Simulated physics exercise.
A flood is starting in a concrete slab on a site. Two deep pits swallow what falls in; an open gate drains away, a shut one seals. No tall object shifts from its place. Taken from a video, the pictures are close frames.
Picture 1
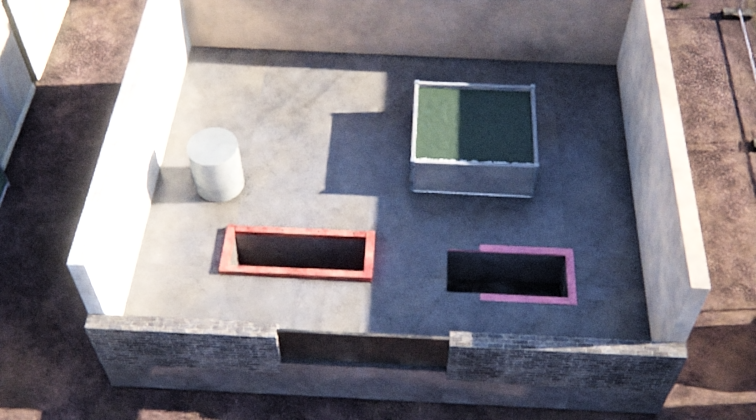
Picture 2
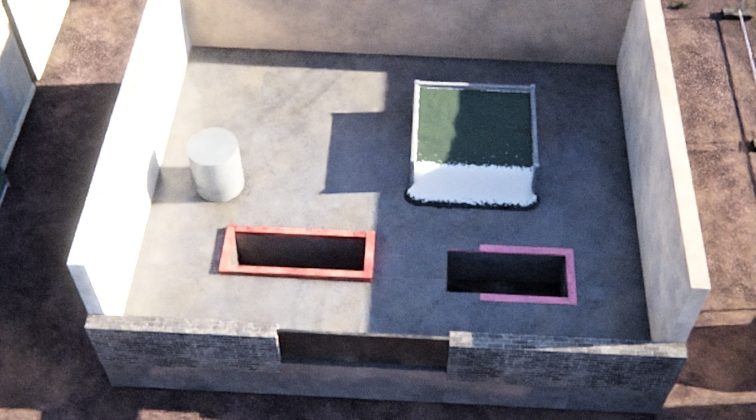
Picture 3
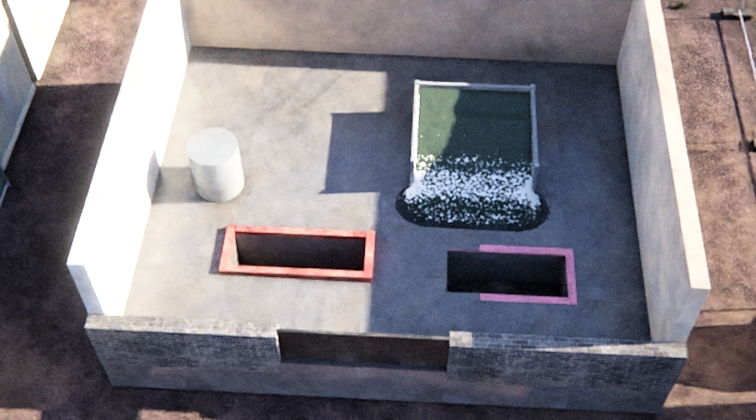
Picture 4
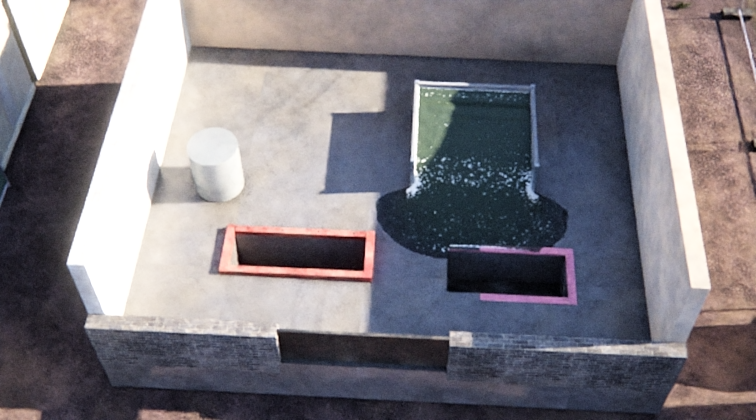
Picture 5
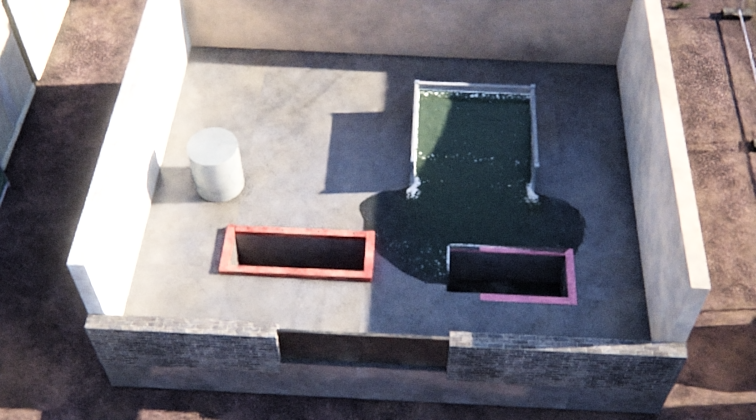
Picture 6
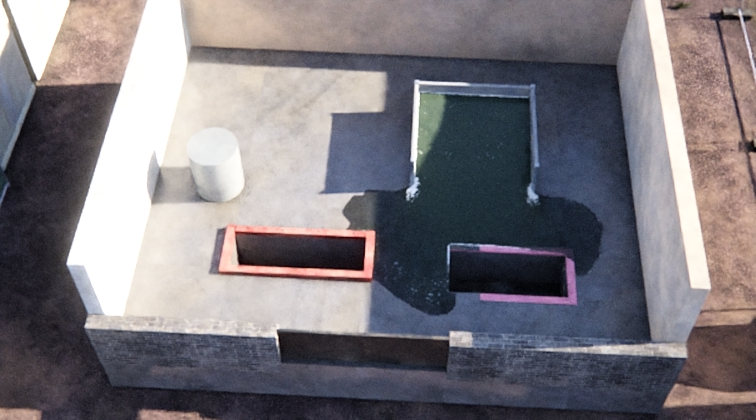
Dark green water sits in a raised square tank on a walled concrete slab, then bursts through its front side in a white, foamy rush. It spreads forward and sideways across the floor, reaching the pink-edged pit and wrapping around it, while the white cylinder at left stays still.
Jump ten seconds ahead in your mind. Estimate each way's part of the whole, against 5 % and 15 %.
As it plays out the gate never reaches five per cent. As it plays out the pink pit goes past fifteen per cent. As it plays out the red pit never reaches five per cent.
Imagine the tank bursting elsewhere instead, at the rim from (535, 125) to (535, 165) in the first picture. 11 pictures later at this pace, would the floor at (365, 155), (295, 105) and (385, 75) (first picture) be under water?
In the order asked: Out of reach, out of reach, out of reach.
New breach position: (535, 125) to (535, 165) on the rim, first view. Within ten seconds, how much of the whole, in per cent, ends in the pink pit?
Per cent to pink: 15.
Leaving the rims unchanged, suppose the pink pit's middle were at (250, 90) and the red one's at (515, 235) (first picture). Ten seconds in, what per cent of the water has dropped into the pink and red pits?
Pink has 2 parts of a hundred and red has 40.
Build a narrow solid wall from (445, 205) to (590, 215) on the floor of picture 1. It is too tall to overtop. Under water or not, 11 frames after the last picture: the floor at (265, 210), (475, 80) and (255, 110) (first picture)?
The first location is soaked through, the second is not reached, and the third is not reached.
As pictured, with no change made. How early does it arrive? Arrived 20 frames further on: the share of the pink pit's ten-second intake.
The figure is near 75 per cent.
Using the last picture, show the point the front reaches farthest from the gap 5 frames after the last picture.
The wet point farthest out is around (338, 351).
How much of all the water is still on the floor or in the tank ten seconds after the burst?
Roughly 34 per cent.
A moment on, water covers 20 % of the floor; the gate 0 %, the pink pit 23 %, the red pit 0 %.
Next, water covers 25 % of the floor; the gate 0 %, the pink pit 39 %, the red pit 0 %.
Then, water covers 35 % of the floor; the gate 0 %, the pink pit 50 %, the red pit 0 %.
Later, water covers 45 % of the floor; the gate 0 %, the pink pit 60 %, the red pit 0 %.
In the end, water covers 60 % of the floor; the gate 0 %, the pink pit 66 %, the red pit 0 %.
